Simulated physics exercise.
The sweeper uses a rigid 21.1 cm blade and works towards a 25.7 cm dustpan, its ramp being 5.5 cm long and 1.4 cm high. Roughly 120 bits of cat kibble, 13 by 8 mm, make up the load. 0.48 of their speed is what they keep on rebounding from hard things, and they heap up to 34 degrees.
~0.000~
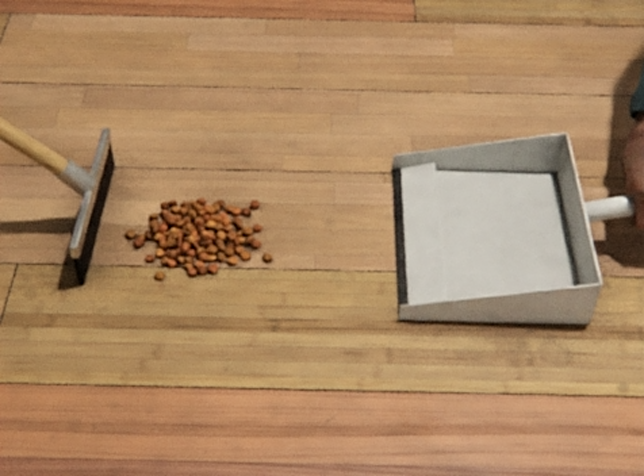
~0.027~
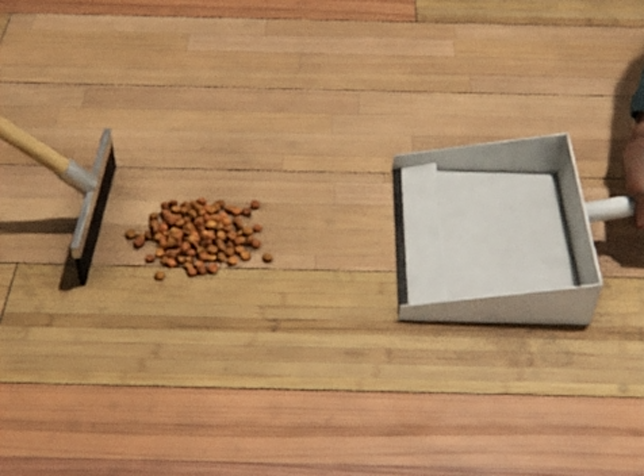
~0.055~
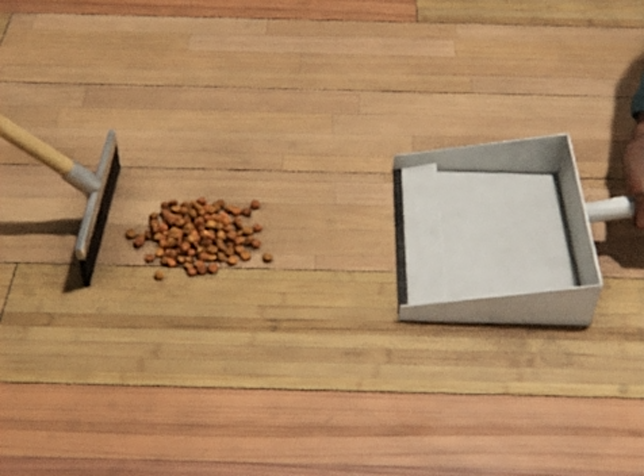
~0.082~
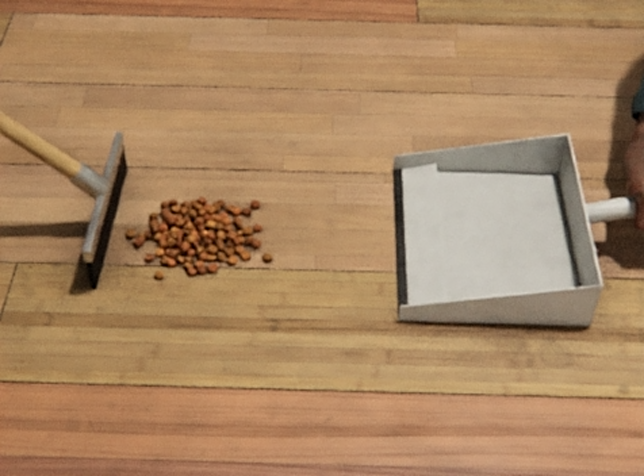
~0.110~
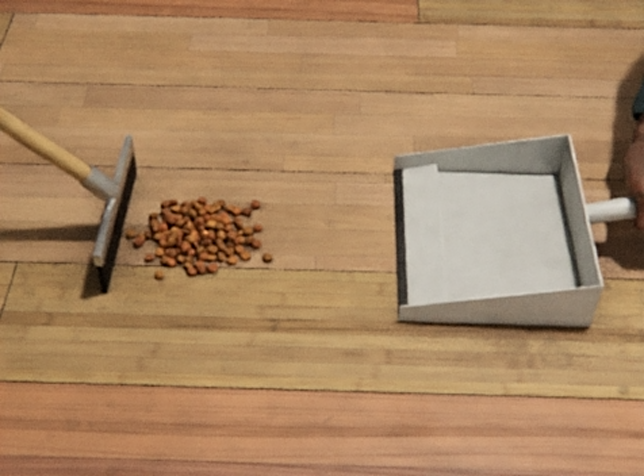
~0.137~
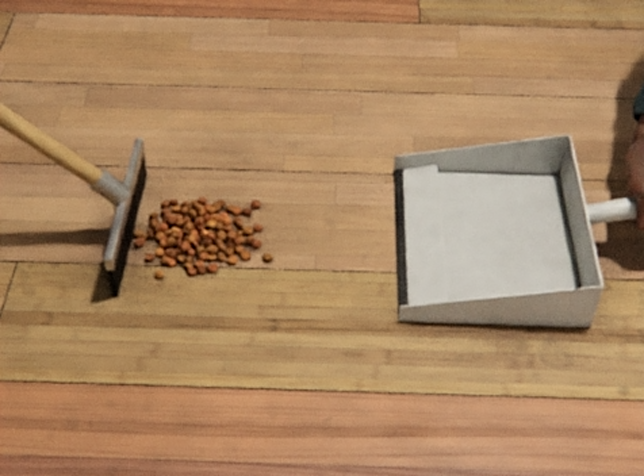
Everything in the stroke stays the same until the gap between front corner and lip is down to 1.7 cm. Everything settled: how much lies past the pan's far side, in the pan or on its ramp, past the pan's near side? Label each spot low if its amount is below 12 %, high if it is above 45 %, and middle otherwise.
Past the pan's far side: Low, in the pan or on its ramp: Middle, past the pan's near side: Middle.
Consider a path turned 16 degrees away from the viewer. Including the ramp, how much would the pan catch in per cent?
Pan plus ramp: Some 55 %.
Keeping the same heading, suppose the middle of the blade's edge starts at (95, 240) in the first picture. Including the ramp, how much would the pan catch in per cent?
The pan and its ramp would take some 15 per cent.
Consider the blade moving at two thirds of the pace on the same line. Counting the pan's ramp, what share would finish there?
Near 25 %.
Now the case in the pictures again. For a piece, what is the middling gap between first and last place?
Roughly 26 cm.
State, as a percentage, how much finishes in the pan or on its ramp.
Around 25 in a hundred finish there.
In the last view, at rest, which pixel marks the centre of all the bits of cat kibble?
Approximately (397, 279) in the last picture.
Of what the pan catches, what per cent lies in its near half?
About 100 percent of it.
Then, at 0.44 s, middle of the blade 18 cm from the lip; 0 % over the lip, far side 0 %, near side 0 %.
Then, at 0.63 s, middle of the blade 8 cm from the lip; 0 % over the lip, far side 0 %, near side 15 %.
After 0.95 s, middle of the blade 2 cm from the lip; 25 % over the lip, far side 0 %, near side 25 %.
In the end, at 1.3 s, far side 0 %, pan 25 %, near side 25 %, in front of the lip or behind the blade 55 %.
